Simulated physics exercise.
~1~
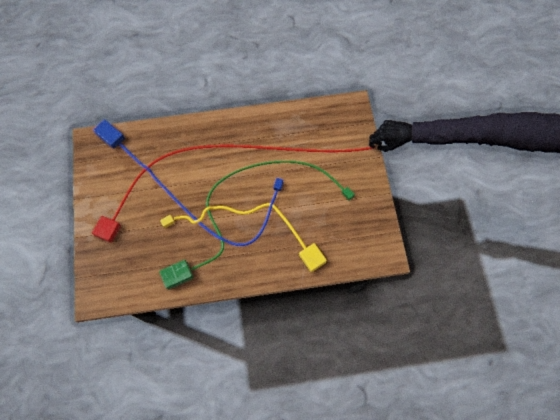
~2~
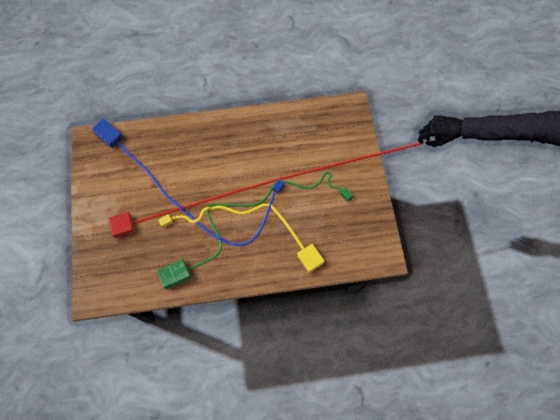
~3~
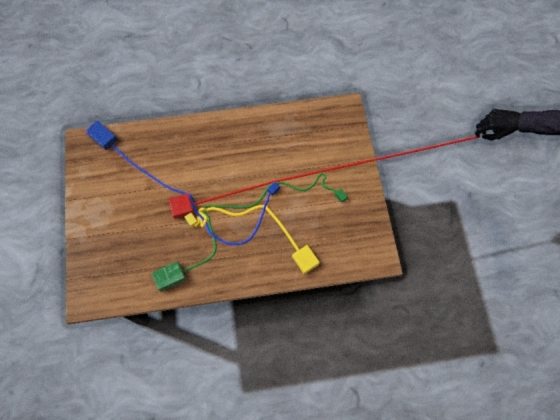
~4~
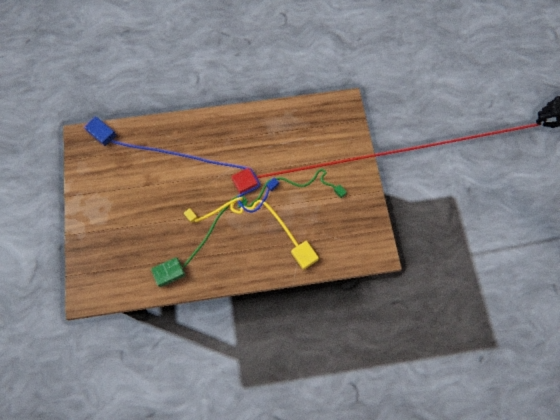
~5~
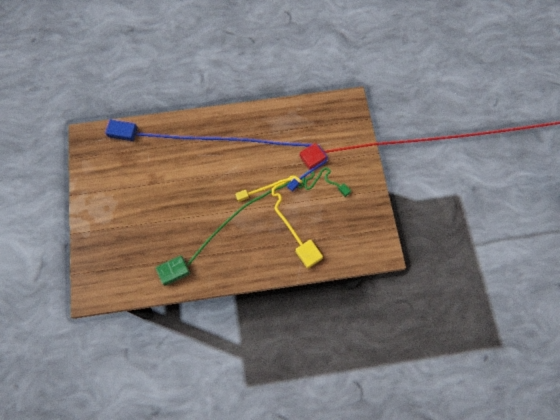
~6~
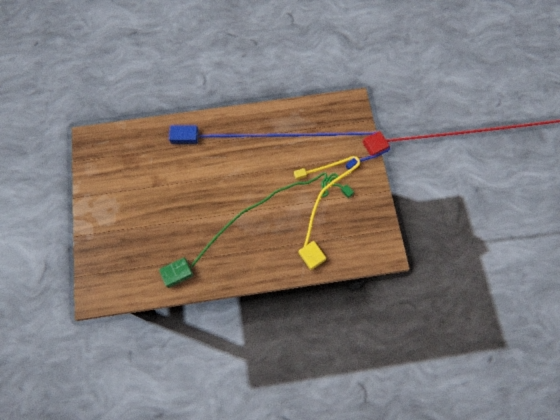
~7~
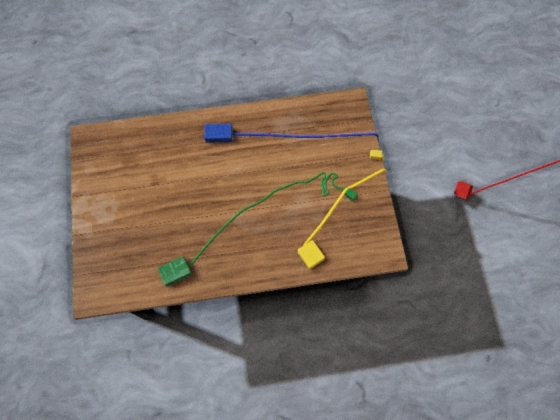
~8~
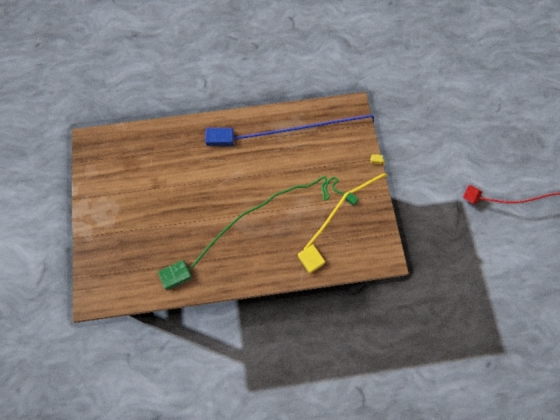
Red lead pulled rightwards by a gloved hand, dragging its block through tangled leads and off the table, shifting the blue block.
